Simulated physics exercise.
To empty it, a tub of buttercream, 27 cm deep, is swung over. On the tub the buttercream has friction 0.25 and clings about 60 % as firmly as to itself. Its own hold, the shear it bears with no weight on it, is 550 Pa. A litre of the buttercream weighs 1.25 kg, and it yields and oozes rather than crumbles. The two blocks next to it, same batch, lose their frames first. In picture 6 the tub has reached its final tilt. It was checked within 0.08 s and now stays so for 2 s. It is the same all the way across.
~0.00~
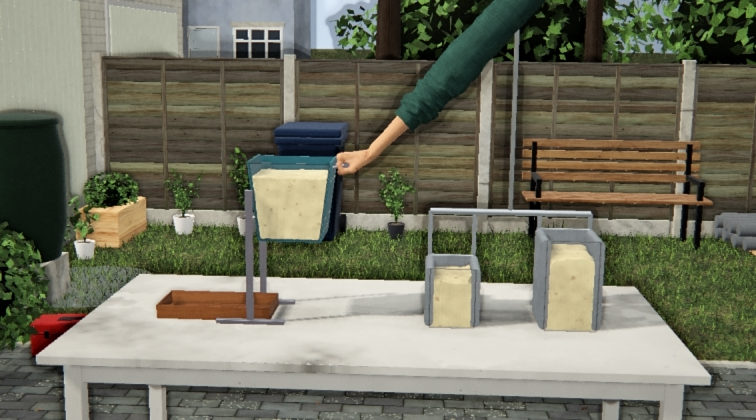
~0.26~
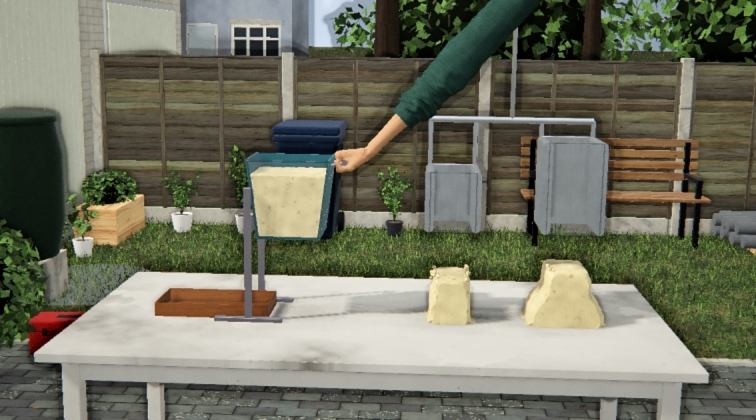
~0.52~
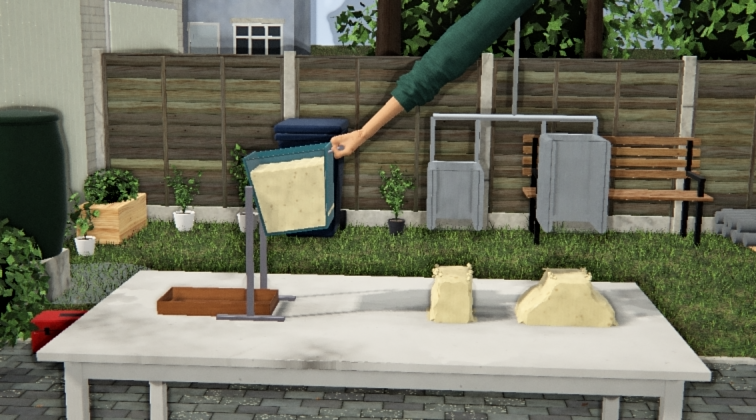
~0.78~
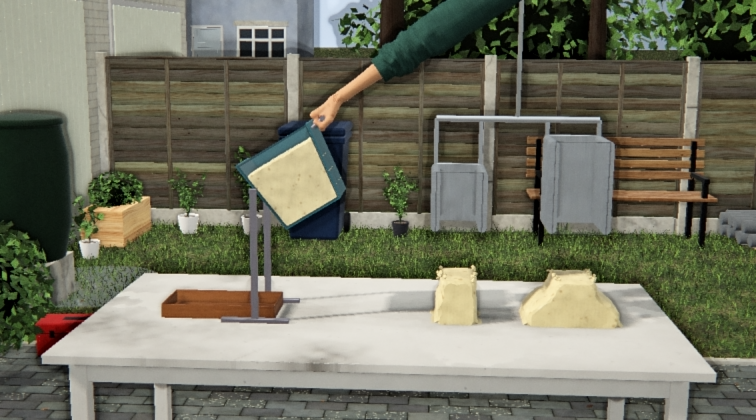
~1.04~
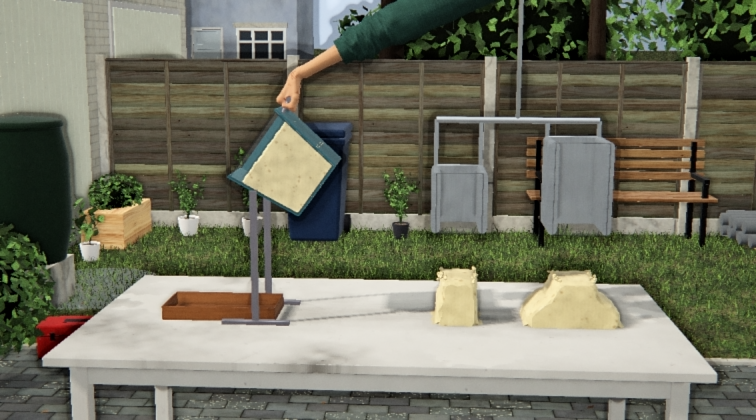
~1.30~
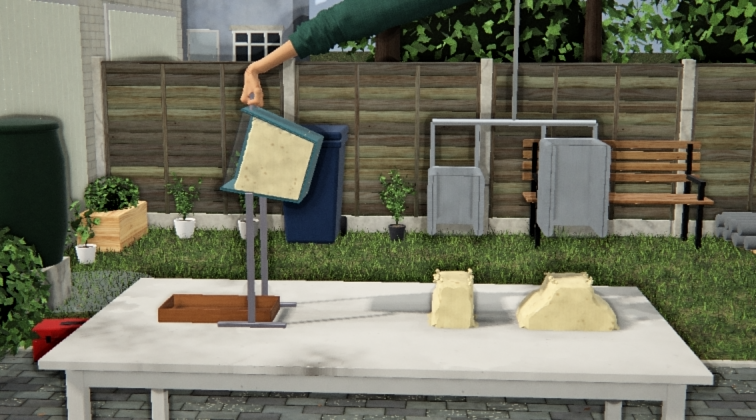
In this clip, a frame lifts off two pale blocks on a table, and the right one slumps and spreads more than the left, while a green-sleeved hand tilts a tub of pale, thick material steeply leftward.
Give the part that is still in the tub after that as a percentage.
Expect roughly 100 %.
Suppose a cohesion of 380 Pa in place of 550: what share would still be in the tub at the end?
In that case some 75 per cent.
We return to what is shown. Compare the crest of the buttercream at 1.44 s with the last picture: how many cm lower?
About 1 cm.
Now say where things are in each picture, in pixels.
The first frame shows handle-side rim at (329, 164), tilt 0 degrees; top of the buttercream at (253, 176); blocks stand 17 cm, 26 cm (left to right).
The second frame shows handle-side rim at (327, 162), tilt 0 degrees; top of the buttercream at (251, 174); blocks stand 17 cm, 20 cm (left to right).
The third frame shows handle-side rim at (324, 149), tilt 9 degrees; top of the buttercream at (318, 164); blocks stand 16 cm, 17 cm (left to right).
The fourth frame shows handle-side rim at (305, 125), tilt 31 degrees; top of the buttercream at (308, 141); blocks stand 16 cm, 17 cm (left to right).
The fifth frame shows handle-side rim at (274, 112), tilt 54 degrees; top of the buttercream at (285, 125); blocks stand 16 cm, 17 cm (left to right).
The sixth frame shows handle-side rim at (242, 111), tilt 74 degrees; top of the buttercream at (255, 122); blocks stand 16 cm, 17 cm (left to right).
After 1.44 s, the tub is at 74 degrees and holds 100 %.
After 1.61 s, the tub is at 74 degrees and holds 100 %.
After 1.78 s, the tub is at 74 degrees and holds 100 %.
After 1.95 s, the tub is at 74 degrees and holds 100 %.
After 3.30 s, at the end, the tub is at 74 degrees and holds 100 %.
